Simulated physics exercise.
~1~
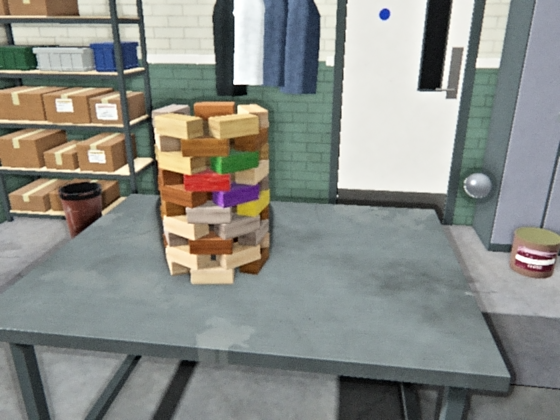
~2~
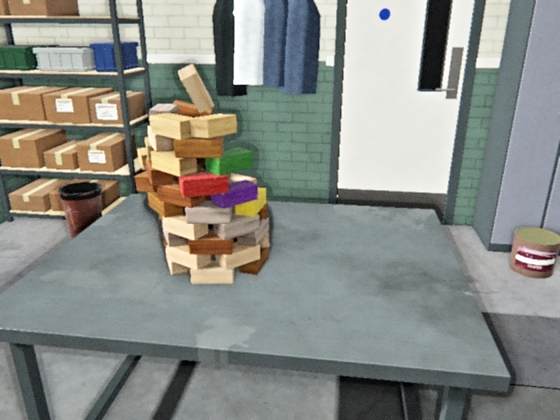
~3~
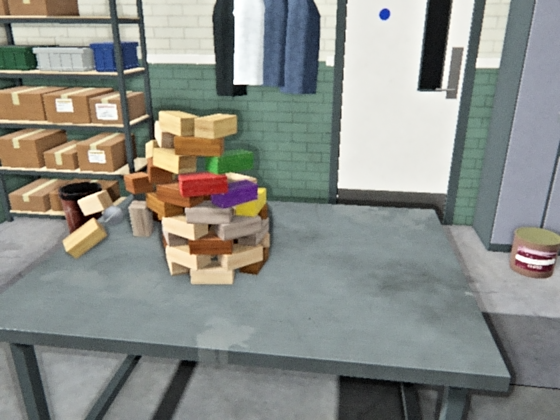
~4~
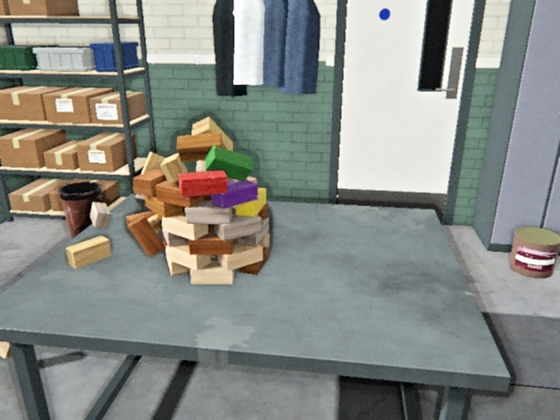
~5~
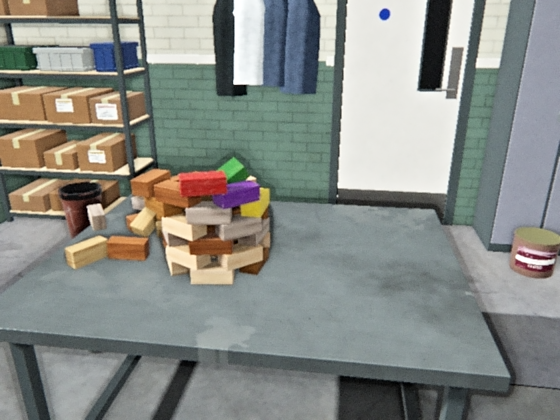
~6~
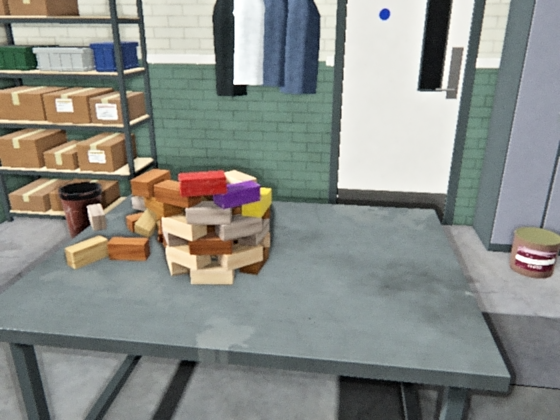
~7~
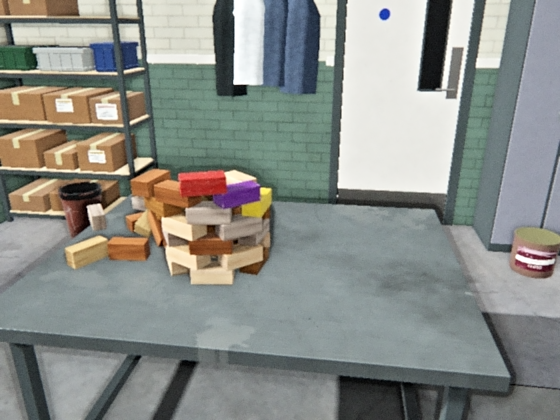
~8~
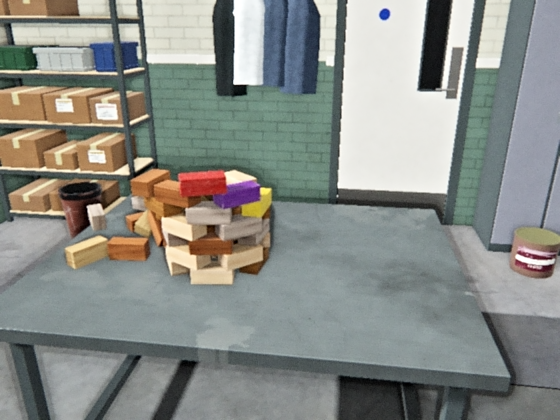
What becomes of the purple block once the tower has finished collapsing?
It stays up at its own level, resting near the top of the shortened stump beside the red block.
